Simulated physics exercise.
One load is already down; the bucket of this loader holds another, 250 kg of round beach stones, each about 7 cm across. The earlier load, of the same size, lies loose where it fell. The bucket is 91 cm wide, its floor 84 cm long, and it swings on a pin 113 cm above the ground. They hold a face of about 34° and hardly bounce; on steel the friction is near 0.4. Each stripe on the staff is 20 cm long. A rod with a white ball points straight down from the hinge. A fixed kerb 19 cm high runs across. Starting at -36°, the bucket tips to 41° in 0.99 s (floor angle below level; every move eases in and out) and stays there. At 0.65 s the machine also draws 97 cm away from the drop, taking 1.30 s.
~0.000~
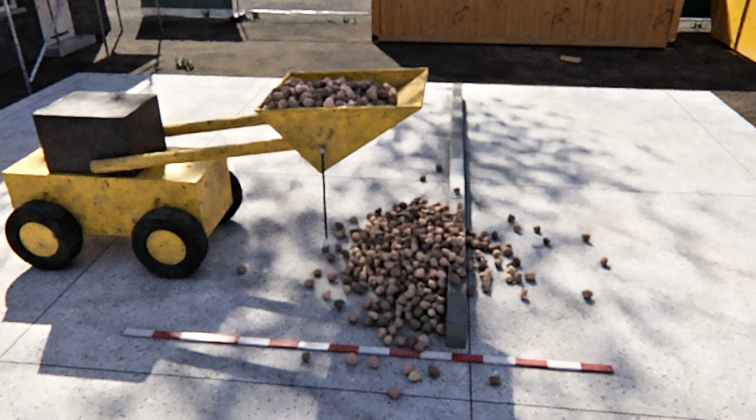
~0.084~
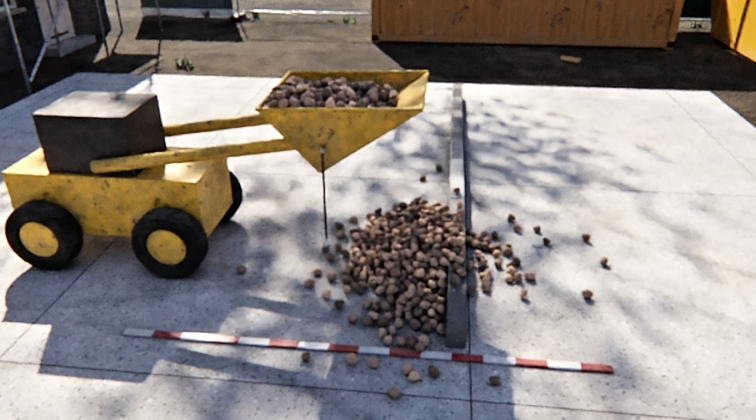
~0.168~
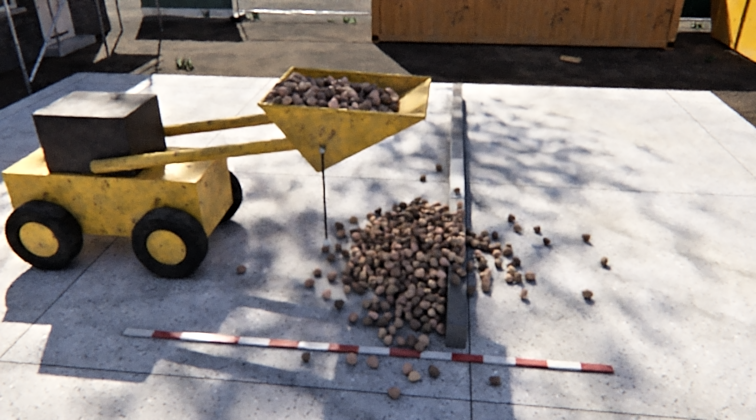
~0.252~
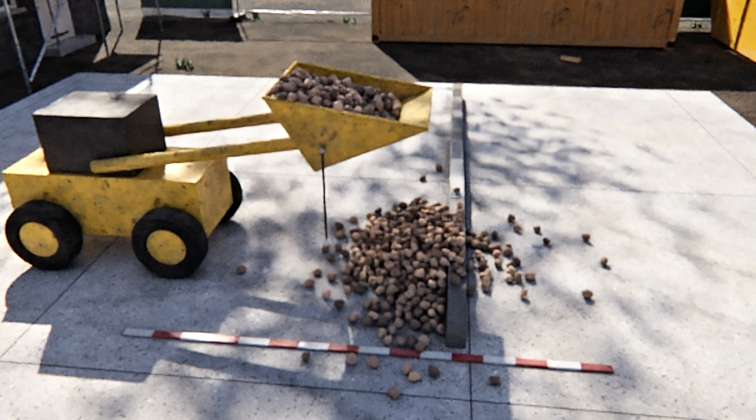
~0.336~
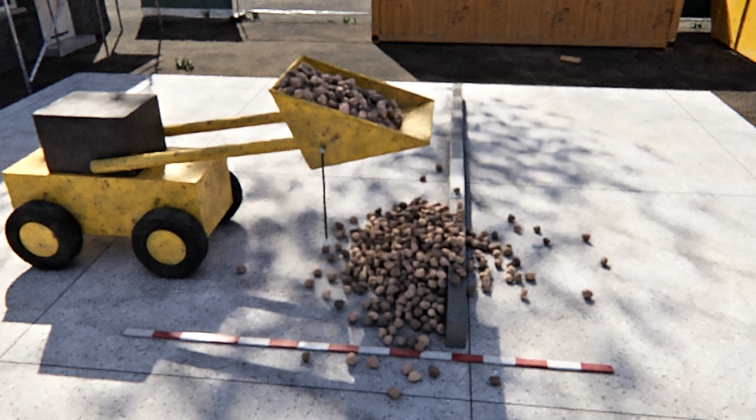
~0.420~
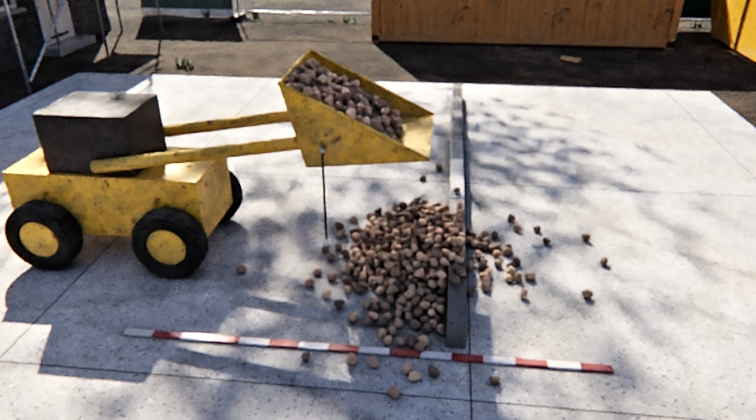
On a sunlit concrete slab, a small yellow loader gradually tilting its stone-filled bucket forward above a loose pile against a kerb.
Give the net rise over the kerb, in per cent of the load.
Close to 3 parts in a hundred.
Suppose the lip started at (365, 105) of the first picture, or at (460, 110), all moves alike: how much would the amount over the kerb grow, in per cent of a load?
First some 0, then 25 per cent.
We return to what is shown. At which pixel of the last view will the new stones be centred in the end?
Near (391, 245).
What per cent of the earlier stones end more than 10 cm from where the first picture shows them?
About 15 per cent.
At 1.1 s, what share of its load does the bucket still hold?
About 30 per cent.
After 0.7 s the floor is at 29°; in per cent of one load, 100 in the bucket, 94 on this side of the kerb, 7 over the kerb; the foremost stones are at (554, 256).
After 1.1 s the floor is at 41°; in per cent of one load, 30 in the bucket, 164 on this side of the kerb, 7 over the kerb; the foremost stones are at (554, 256).
After 2.4 s the floor is at 41°; in per cent of one load, 0 in the bucket, 191 on this side of the kerb, 9 over the kerb; the foremost stones are at (566, 260).
After 4.8 s the floor is at 41°; in per cent of one load, 0 in the bucket, 191 on this side of the kerb, 9 over the kerb; the foremost stones are at (566, 260). Net gain over the kerb, 3.
